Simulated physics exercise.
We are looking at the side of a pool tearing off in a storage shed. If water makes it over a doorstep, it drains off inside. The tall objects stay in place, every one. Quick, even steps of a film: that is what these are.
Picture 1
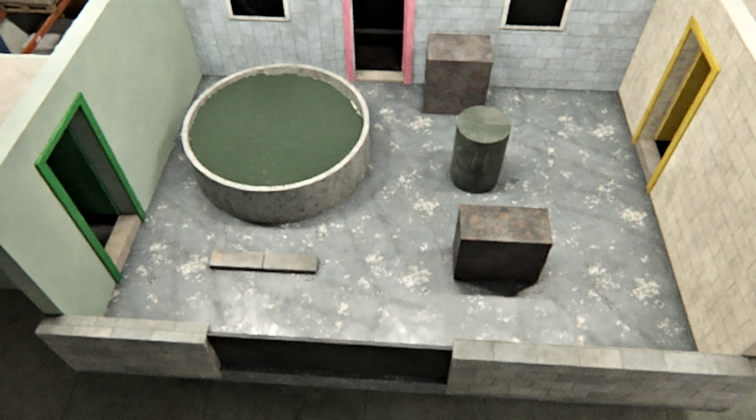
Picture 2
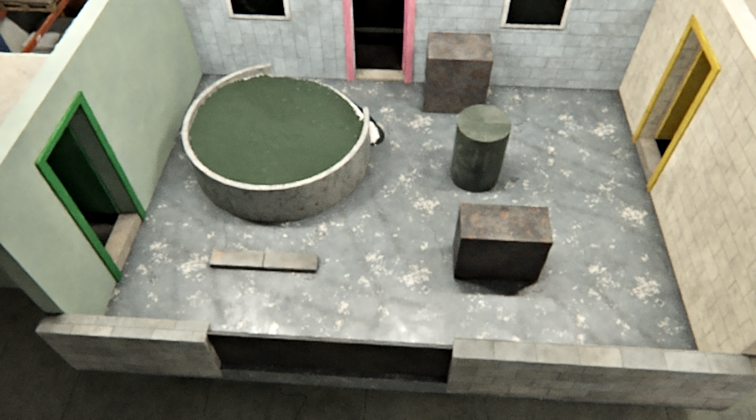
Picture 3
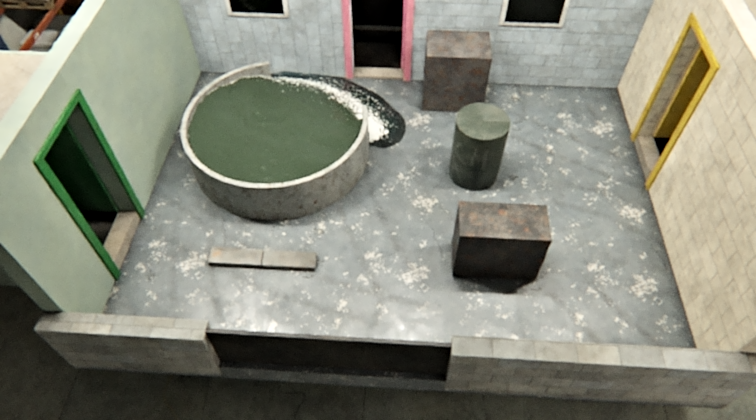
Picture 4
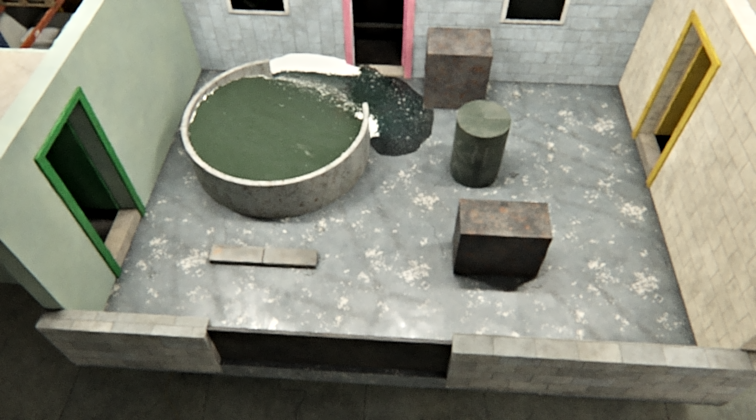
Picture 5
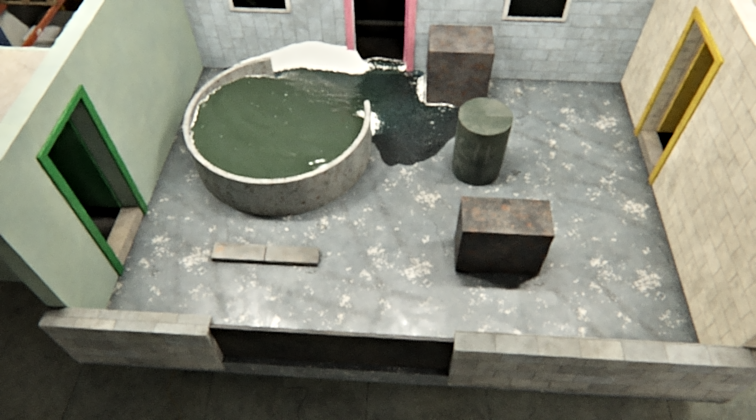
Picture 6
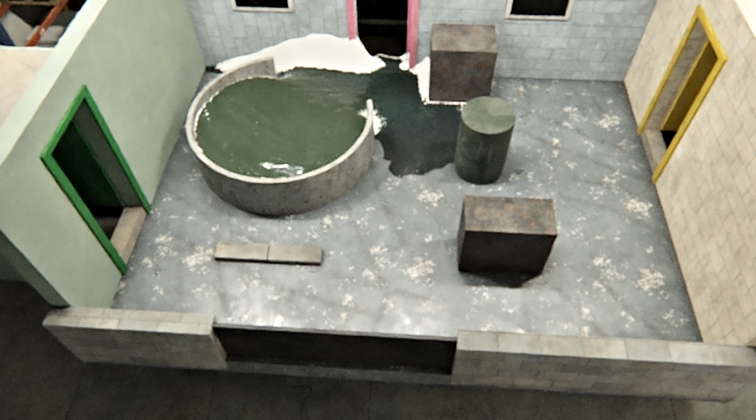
At first, a round tank of dark green liquid stands whole and still in a walled room with blocks and a cylinder. Then its far side opens, and liquid pours out behind it, foaming white along the back wall and spreading right across the floor to the blocks and cylinder.
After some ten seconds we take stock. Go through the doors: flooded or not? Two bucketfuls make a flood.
The pink door lets in beyond two buckets; the green door keeps it to two buckets; the yellow door keeps it to two buckets.
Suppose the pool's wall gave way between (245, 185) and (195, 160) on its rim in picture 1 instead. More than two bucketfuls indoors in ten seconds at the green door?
Result: Green door goes past the limit.
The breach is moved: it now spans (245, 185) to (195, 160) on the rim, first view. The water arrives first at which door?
Go with the door marked green.
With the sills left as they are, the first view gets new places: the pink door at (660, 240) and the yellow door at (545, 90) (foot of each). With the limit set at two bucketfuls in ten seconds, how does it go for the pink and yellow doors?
First the pink door, which crosses the line, then the yellow door, which stays on the safe side.
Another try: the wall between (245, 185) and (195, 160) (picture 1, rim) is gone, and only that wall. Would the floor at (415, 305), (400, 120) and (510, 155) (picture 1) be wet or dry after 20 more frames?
Soaked, untouched, untouched.
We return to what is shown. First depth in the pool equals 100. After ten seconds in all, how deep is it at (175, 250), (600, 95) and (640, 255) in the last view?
In order: 12, 12, 8 %.
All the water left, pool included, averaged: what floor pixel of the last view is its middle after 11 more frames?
Somewhere around (331, 120) in the last view.
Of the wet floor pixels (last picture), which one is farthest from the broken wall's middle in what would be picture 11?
At roughly (582, 80).
A moment on, water covers 25 % of the floor; the pink door far over two buckets in, the green door not reached, the yellow door not reached.
Next, water covers 40 % of the floor; the pink door far over two buckets in, the green door not reached, the yellow door wet at the sill, nothing in.
Then, water covers 65 % of the floor; the pink door far over two buckets in, the green door wet at the sill, nothing in, the yellow door wet at the sill, nothing in.
Later, water covers 90 % of the floor; the pink door far over two buckets in, the green door wet at the sill, nothing in, the yellow door wet at the sill, nothing in.
In the end, water covers 100 % of the floor; the pink door far over two buckets in, the green door wet at the sill, nothing in, the yellow door wet at the sill, nothing in.
